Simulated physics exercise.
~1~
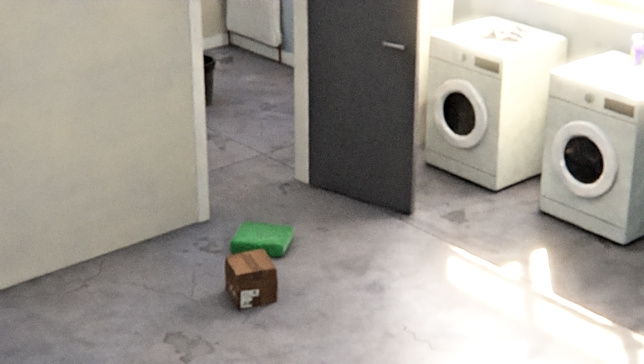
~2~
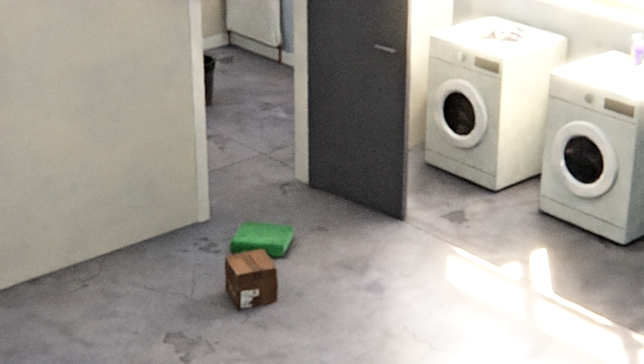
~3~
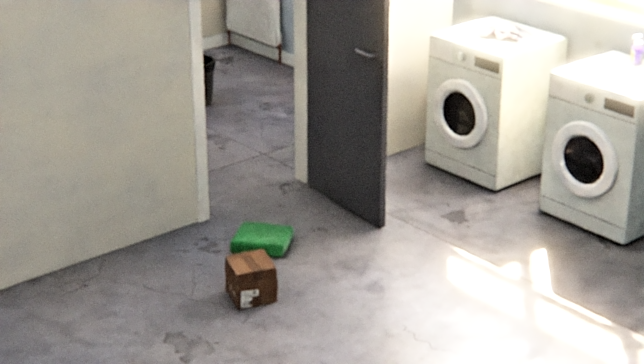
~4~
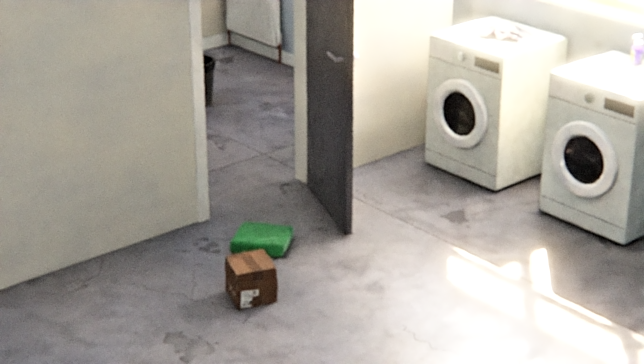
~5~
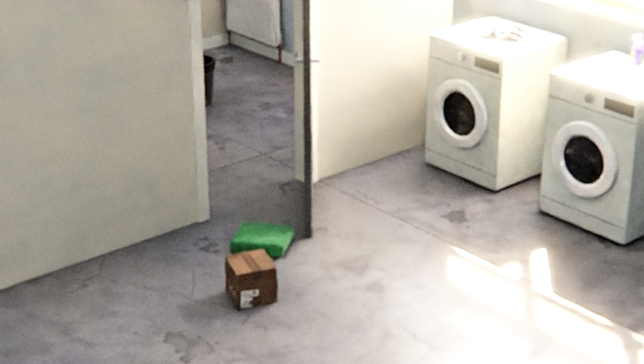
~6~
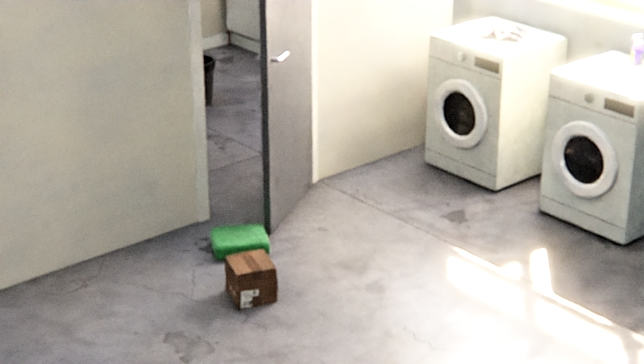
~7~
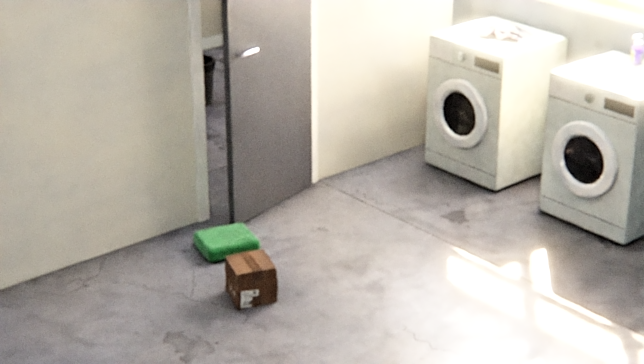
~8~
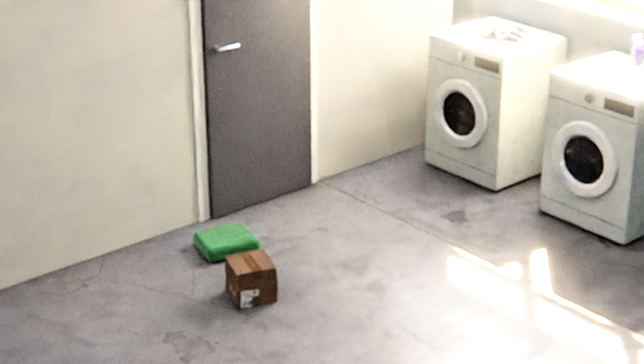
In a bright laundry room with two white washing machines against the wall, a dark grey door stands wide open beside a doorway. A green cushion and a brown cardboard box lie on the worn concrete floor in front of it. The door swings slowly toward the left, turning edge-on as it nears the cushion. It meets the cushion and slides it a short way left, while the box stays where it is. The door keeps swinging past and closes fully, leaving both the shifted cushion and the unmoved box on the floor outside it.
